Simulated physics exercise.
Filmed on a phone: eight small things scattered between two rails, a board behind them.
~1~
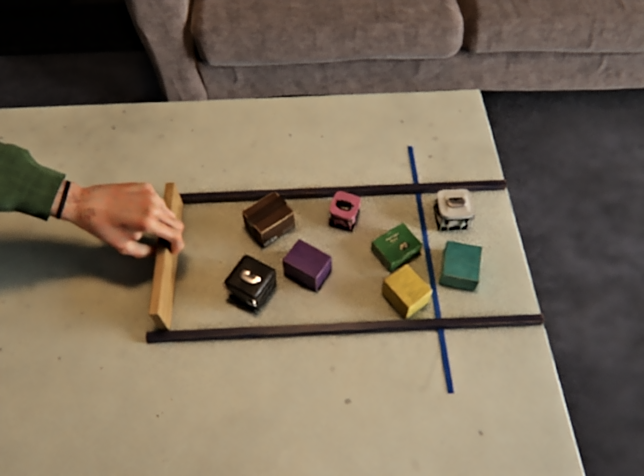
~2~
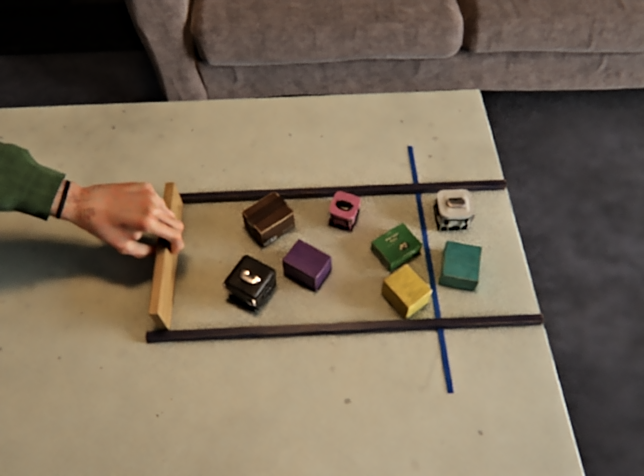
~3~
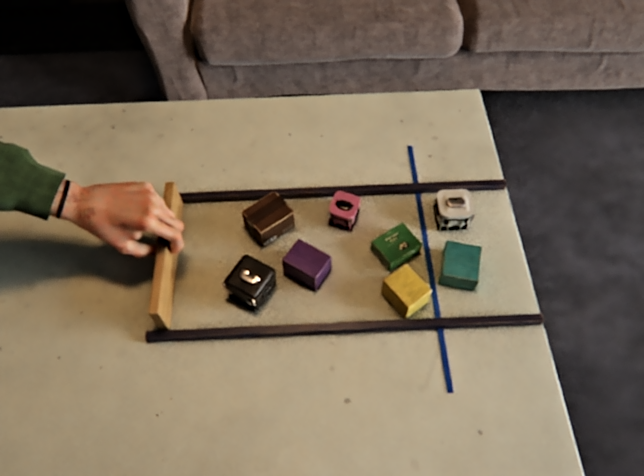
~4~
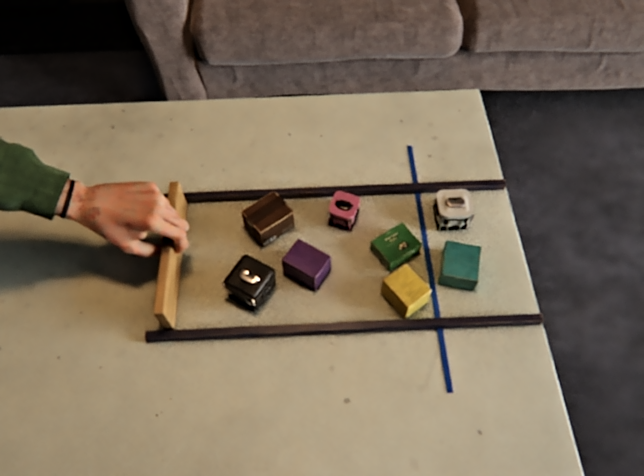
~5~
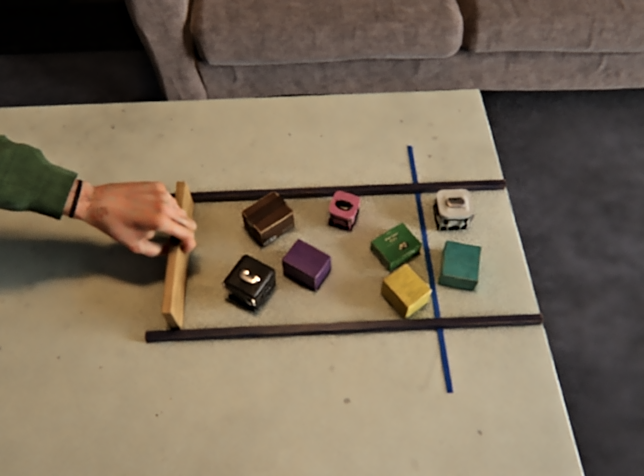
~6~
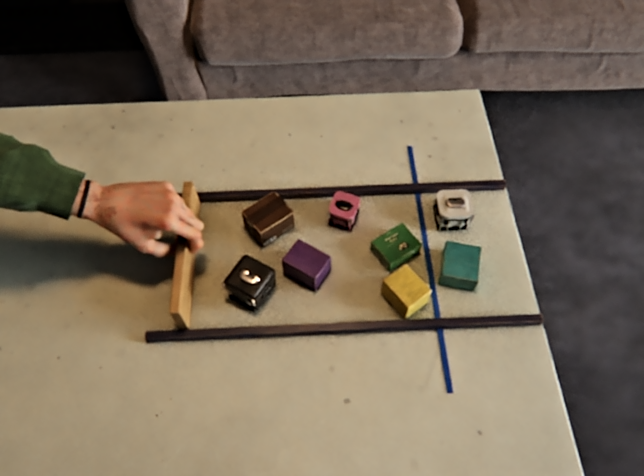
A hand in a green sleeve rests on a wooden board at the left end of two dark rails, then slides it slightly to the right. The small blocks and cases scattered between the rails stay where they are, a gap still separating them from the board.
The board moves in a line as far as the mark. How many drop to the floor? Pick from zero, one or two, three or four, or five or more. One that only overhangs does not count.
In the end the number that fall off is zero.
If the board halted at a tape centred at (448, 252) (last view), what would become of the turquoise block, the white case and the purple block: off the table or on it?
The turquoise block falls, the white case falls, the purple block does not fall.
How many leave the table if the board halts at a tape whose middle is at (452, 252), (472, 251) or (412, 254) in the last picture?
It would be 2, 4 and 0.
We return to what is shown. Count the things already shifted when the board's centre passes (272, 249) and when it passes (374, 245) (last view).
3 and 8.
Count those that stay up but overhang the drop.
Overhanging: 2.
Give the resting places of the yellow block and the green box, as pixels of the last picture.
First (491, 296), then (490, 237).
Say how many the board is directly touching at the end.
The number is 3.
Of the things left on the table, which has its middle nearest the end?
Foremost is the white case.
Early on, none off yet; white case at rest near (453, 210); turquoise block at rest near (460, 266); yellow block at rest near (405, 292).
A while later, none off yet; white case at rest near (453, 210); turquoise block at rest near (462, 266); yellow block travelled a little near (421, 293).
Finally, the number that fall off is zero.
